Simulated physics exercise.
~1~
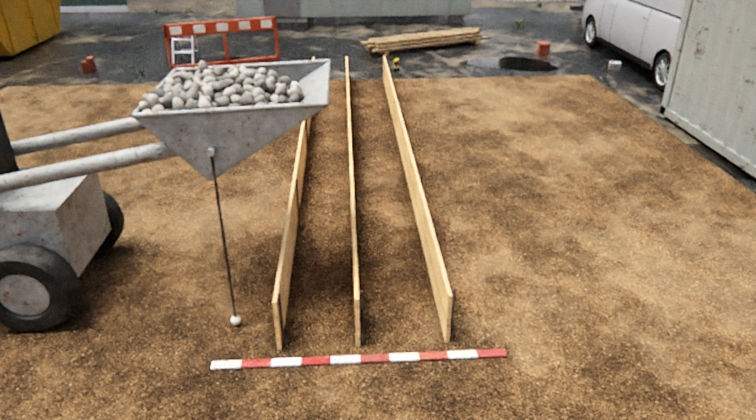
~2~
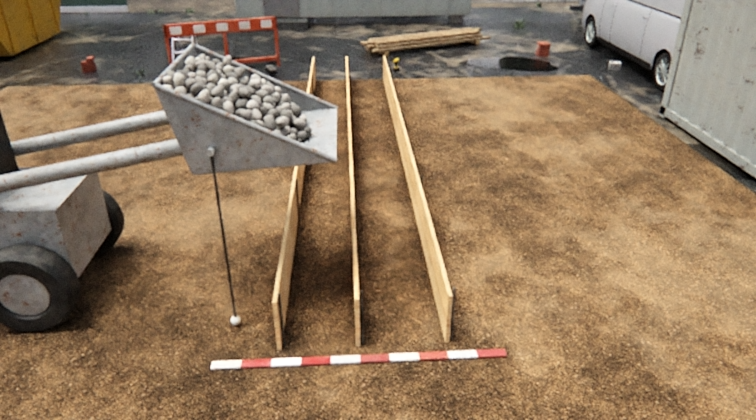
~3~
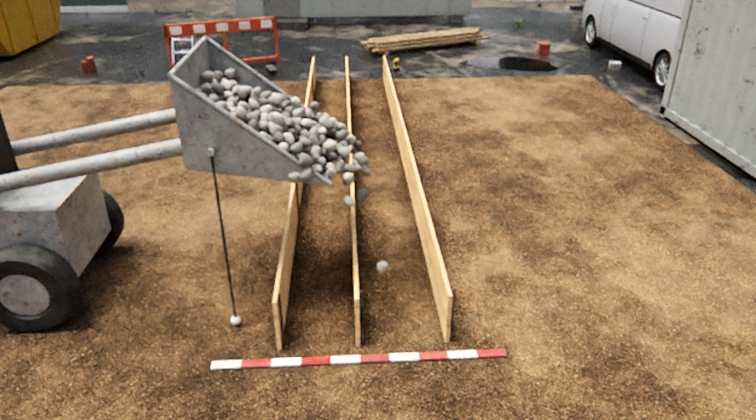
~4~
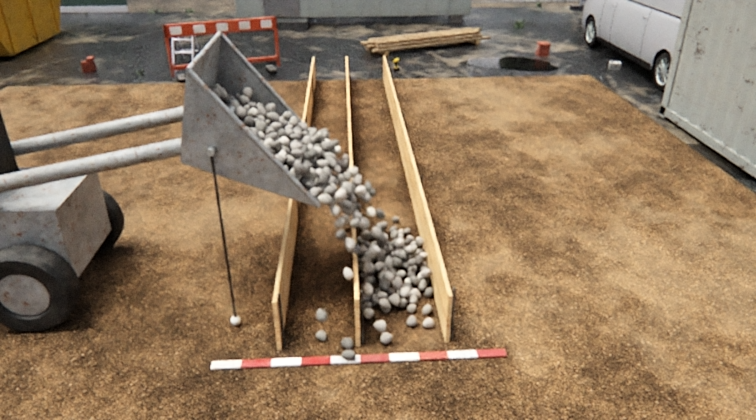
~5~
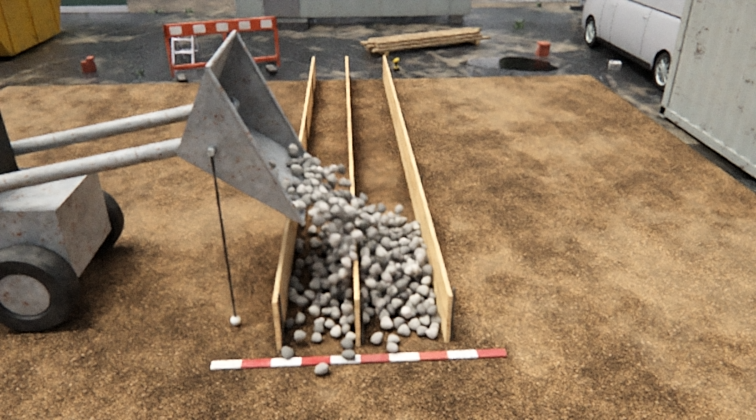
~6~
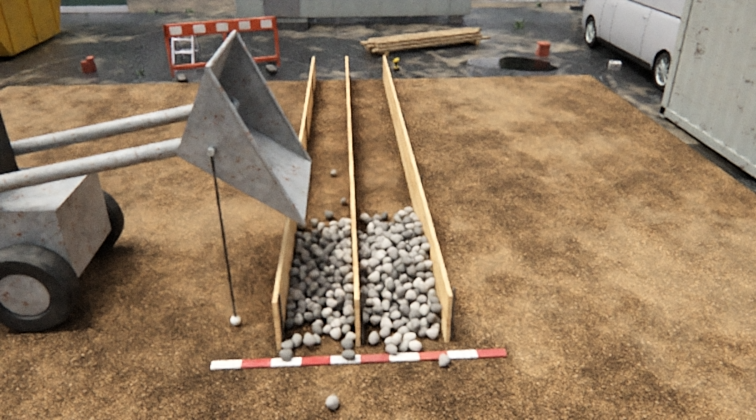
On a brown dirt yard seen from slightly above, a grey loader at the left holds up a bucket heaped with grey stones beside three long wooden planks. A red and white striped bar lies across their near ends, with a white van and a pale container at the upper right. The bucket tips to the right, and a few stones spill over its lip. Tilting more steeply, it pours them first mostly into the right lane, then into both. The bucket ends empty, with stones filling the front of both lanes, more in the right, and a few strays near the bar.
